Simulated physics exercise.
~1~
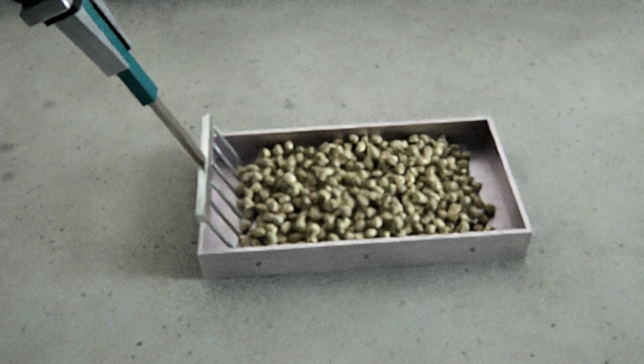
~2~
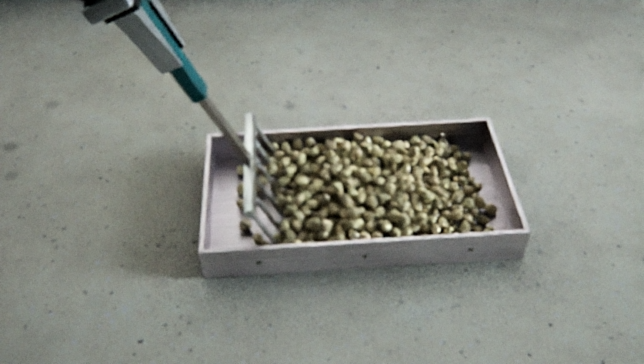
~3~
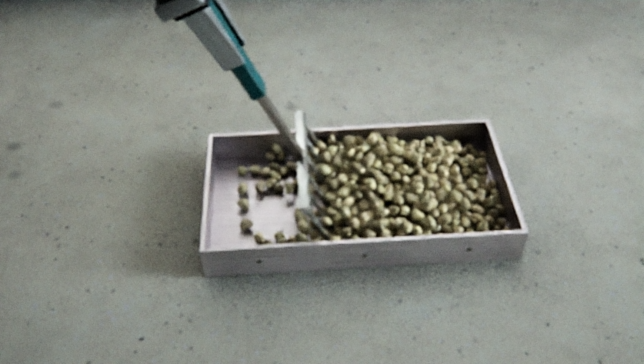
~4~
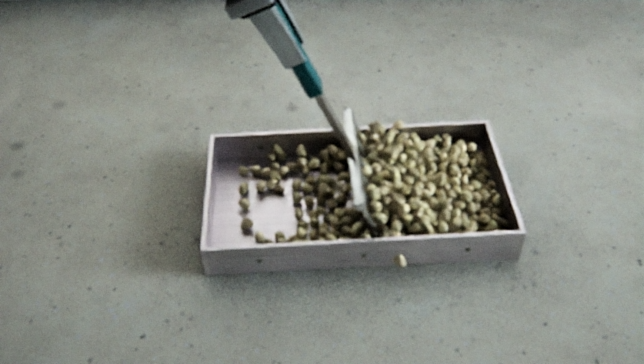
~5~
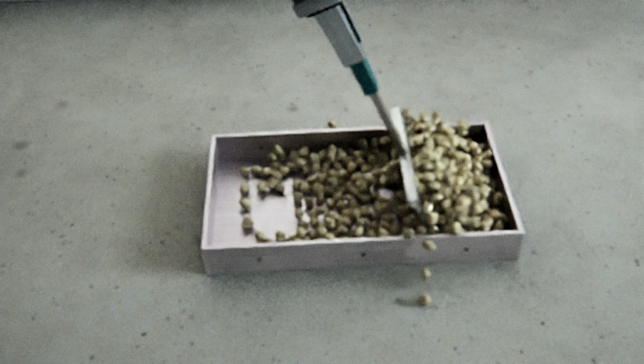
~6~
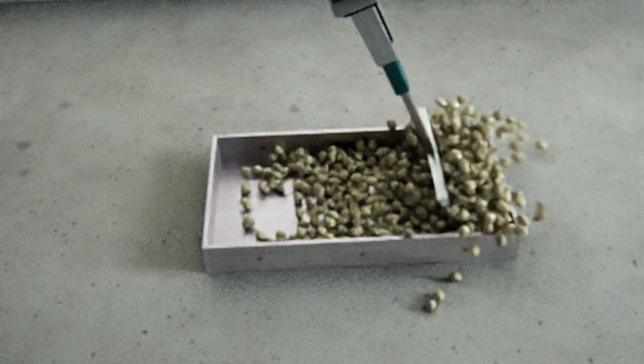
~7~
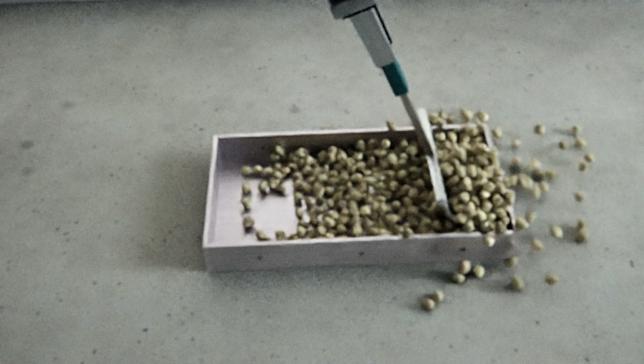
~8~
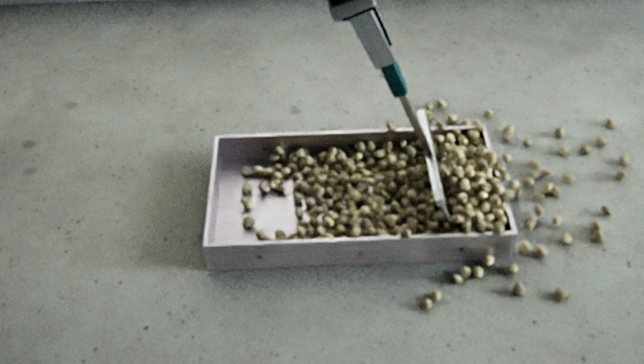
A rake held by a robot arm sweeps rightward through a shallow trough of dried beans, heaping them against the far right end until some spill over the front and right walls. It stops near that end, with most beans still inside and others scattered on the grey surface.
